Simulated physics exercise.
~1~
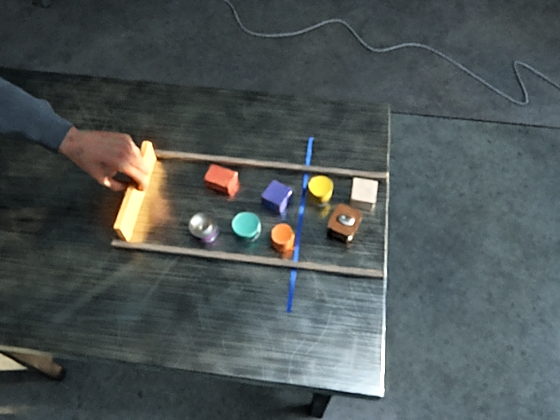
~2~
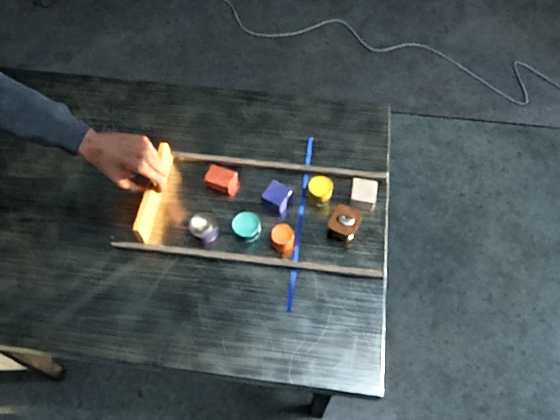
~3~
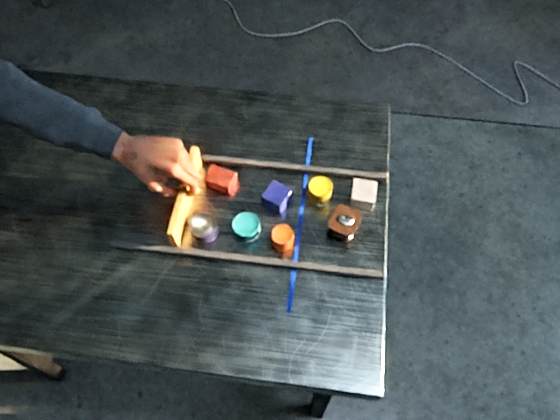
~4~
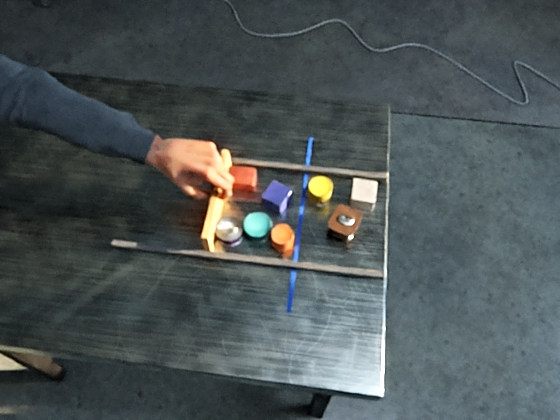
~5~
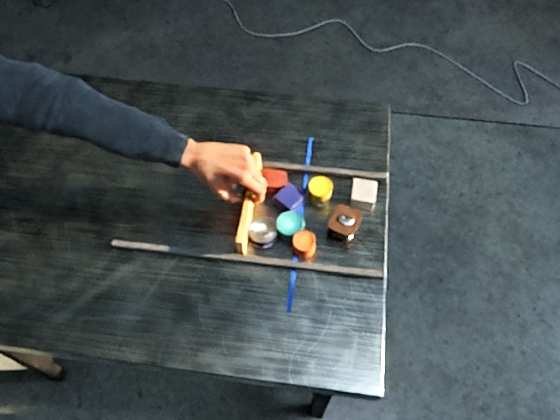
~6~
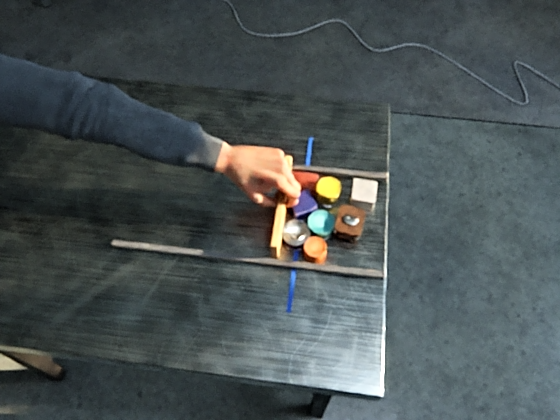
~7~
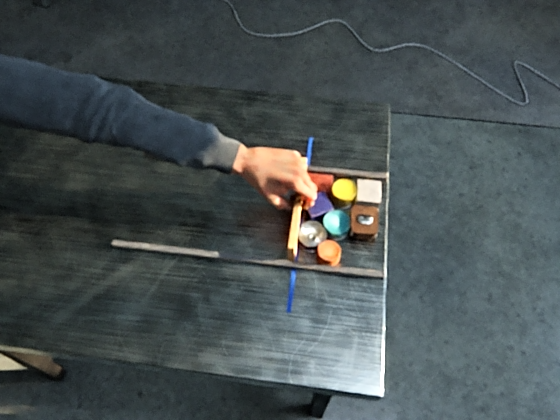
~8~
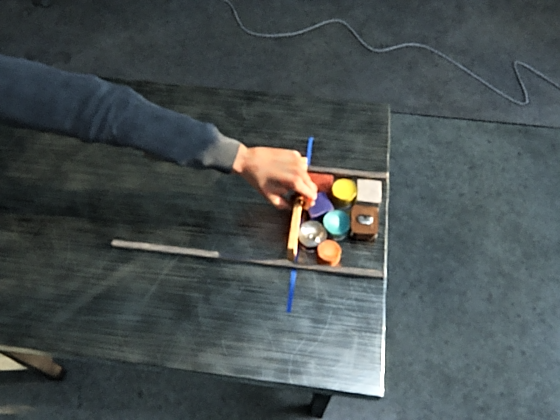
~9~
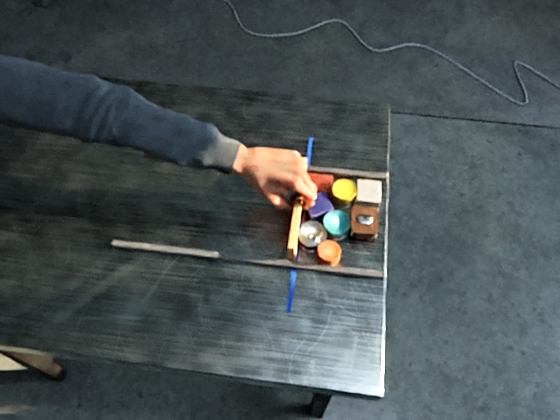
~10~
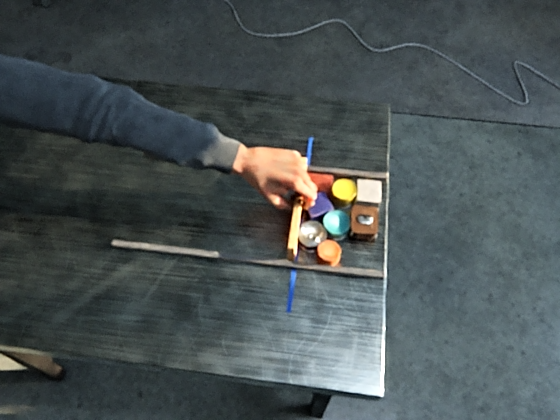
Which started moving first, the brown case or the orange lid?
The orange lid started moving first. The brown case only shifted later, as the bunched objects were pushed closer to the table's edge.
